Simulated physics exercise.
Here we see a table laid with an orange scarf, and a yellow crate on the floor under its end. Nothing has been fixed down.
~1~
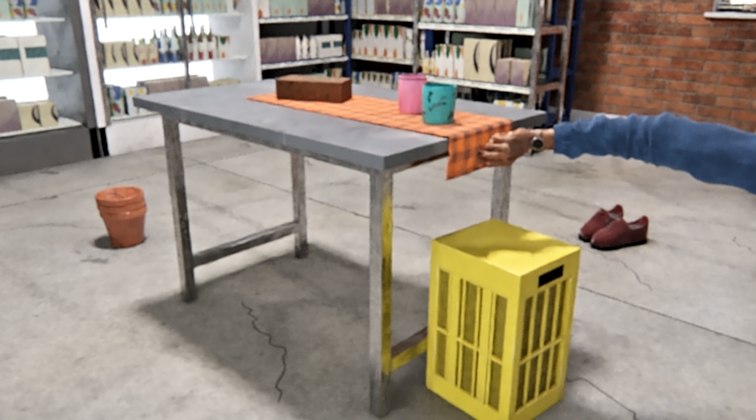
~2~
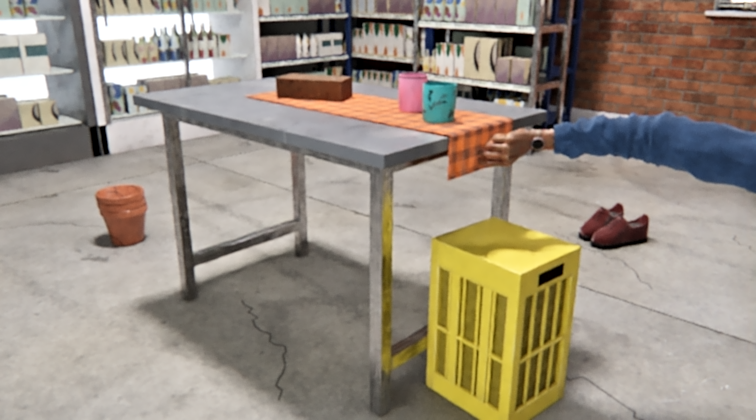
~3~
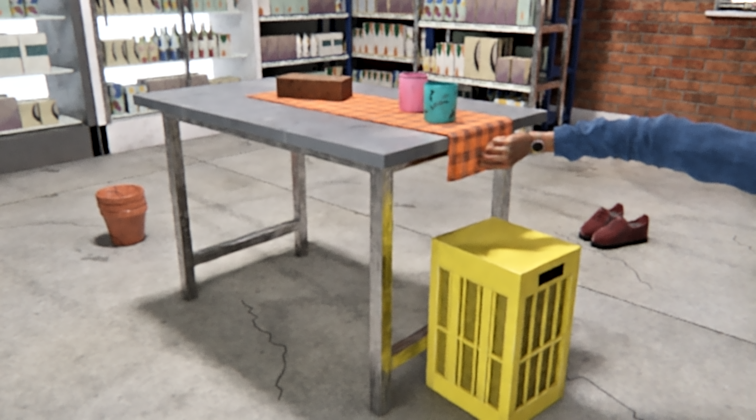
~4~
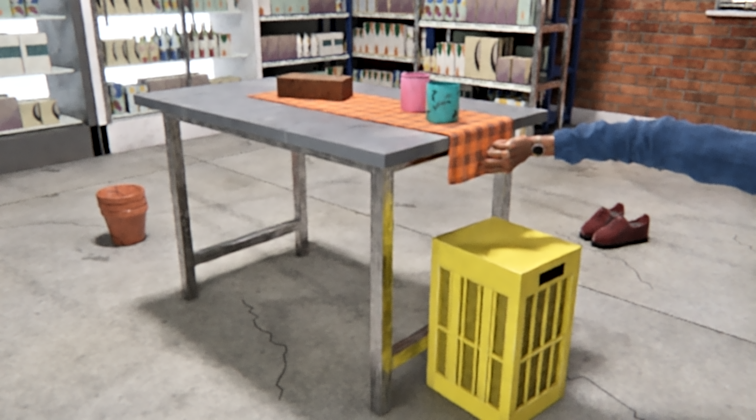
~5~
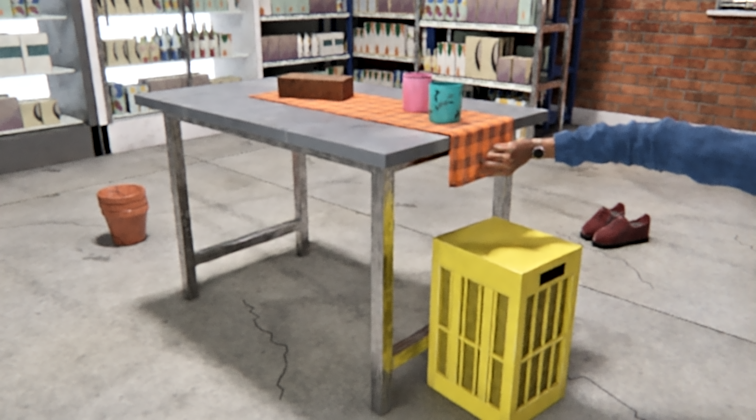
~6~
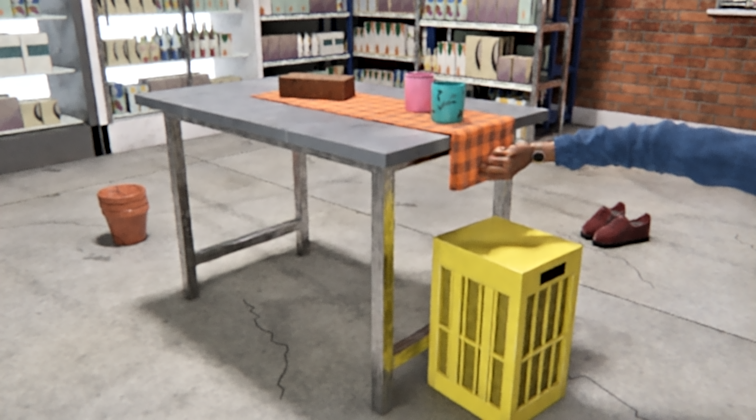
In a shop with lit shelves and a brick wall, seen from slightly above by a still camera, a grey table stands on a cracked concrete floor. An orange checked cloth under a brown brick, a pink mug and a turquoise mug hangs over its right end, above a yellow crate, with a terracotta pot left and dark red shoes right. A blue-sleeved arm draws the cloth slightly downward, and the mugs shift slightly right with it.
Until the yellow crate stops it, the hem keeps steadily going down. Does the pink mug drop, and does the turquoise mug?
Taking them in turn: The pink mug does not drop; the turquoise mug does drop.
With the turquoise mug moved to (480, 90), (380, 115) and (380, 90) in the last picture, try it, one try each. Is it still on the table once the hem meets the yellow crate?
In the first case it is safe; in the second case it is safe; in the third case it is safe.
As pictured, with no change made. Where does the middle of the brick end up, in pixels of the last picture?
Look around pixel (356, 93) in the last picture.
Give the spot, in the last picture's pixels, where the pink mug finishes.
It settles near (467, 99).
Then, 0.56 s past the final frame, hem on the crate; pink mug carried along near (452, 97); turquoise mug tipping at the edge near (496, 97).
Then, 1.02 s past the final frame, hem on the crate; pink mug carried along near (468, 99); turquoise mug over the edge.
When it is over, hem on the crate; pink mug carried along near (468, 99); turquoise mug over the edge. The pink mug remains up there and the turquoise mug is carried off the end.
